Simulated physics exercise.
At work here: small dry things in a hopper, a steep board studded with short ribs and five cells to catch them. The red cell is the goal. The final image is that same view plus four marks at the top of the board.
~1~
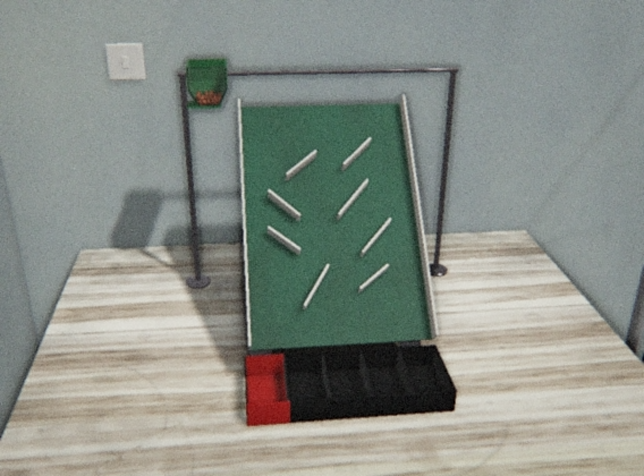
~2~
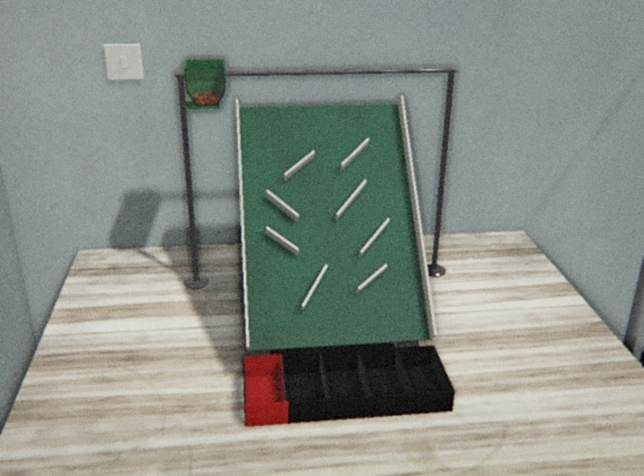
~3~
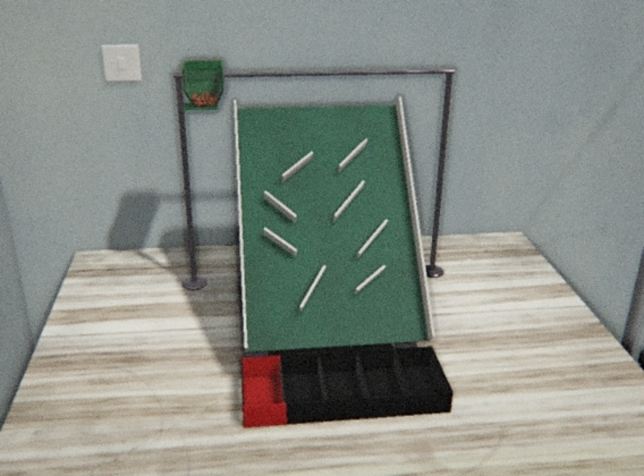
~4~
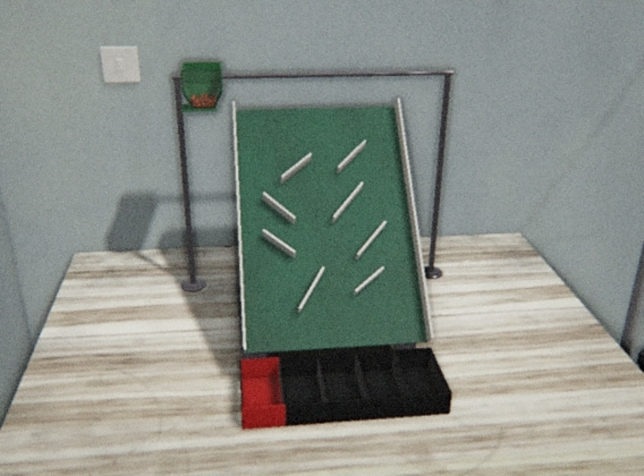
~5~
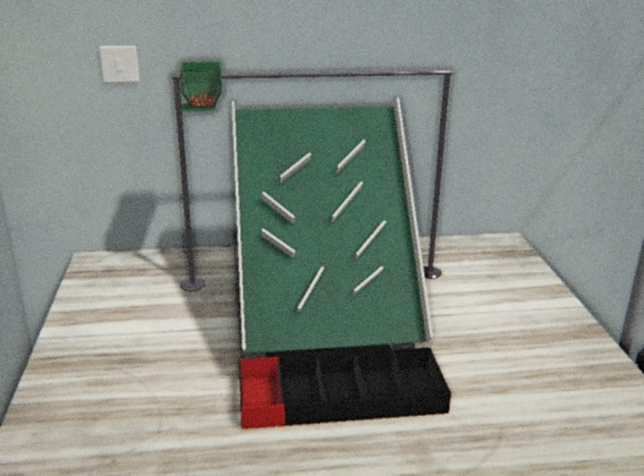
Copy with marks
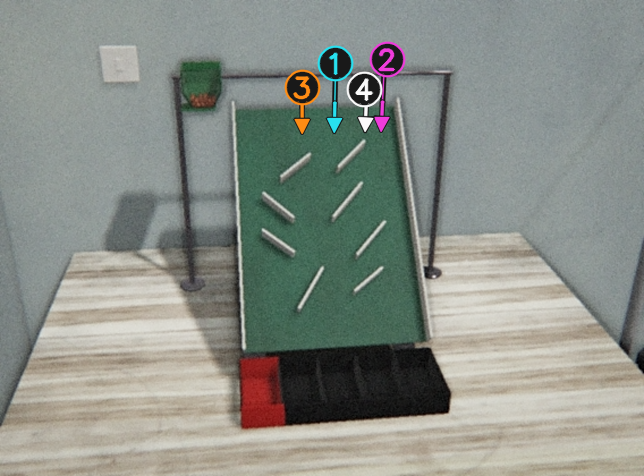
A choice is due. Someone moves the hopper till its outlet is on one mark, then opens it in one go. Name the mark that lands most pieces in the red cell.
1.
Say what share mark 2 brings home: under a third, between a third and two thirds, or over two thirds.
Mark 2 gives under a third.
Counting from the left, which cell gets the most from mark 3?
It is the first one.
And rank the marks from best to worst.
1, 3, 4, 2.
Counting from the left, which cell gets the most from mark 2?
It is the fifth one.
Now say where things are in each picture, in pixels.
Hopper near (209, 99), clay pellets, door shut, in the first picture.
Ribs (285, 174) to (314, 151), (342, 164) to (369, 138), (267, 190) to (298, 215), in the second picture.
Ribs (335, 215) to (364, 181), (264, 228) to (297, 251), (359, 253) to (387, 220), in the third picture.
Ribs (300, 308) to (324, 267), (356, 291) to (383, 267), in the fourth picture.
Red cell near (263, 415), number 1 of 5 from the left, in the fifth picture.
On the marked copy, mark 1 meets the board at (334, 127); mark 2 meets the board at (381, 126); mark 3 meets the board at (302, 128); mark 4 meets the board at (365, 126).
If 1 is chosen, close to two thirds in the red cell, close to a quarter in other cells, a small share outside the box.
If 2 is chosen, none at all in the red cell, all but a few in other cells, a small share outside the box.
If 3 is chosen, close to half in the red cell, close to half in other cells.
If 4 is chosen, close to a quarter in the red cell, close to two thirds in other cells, a small share outside the box.
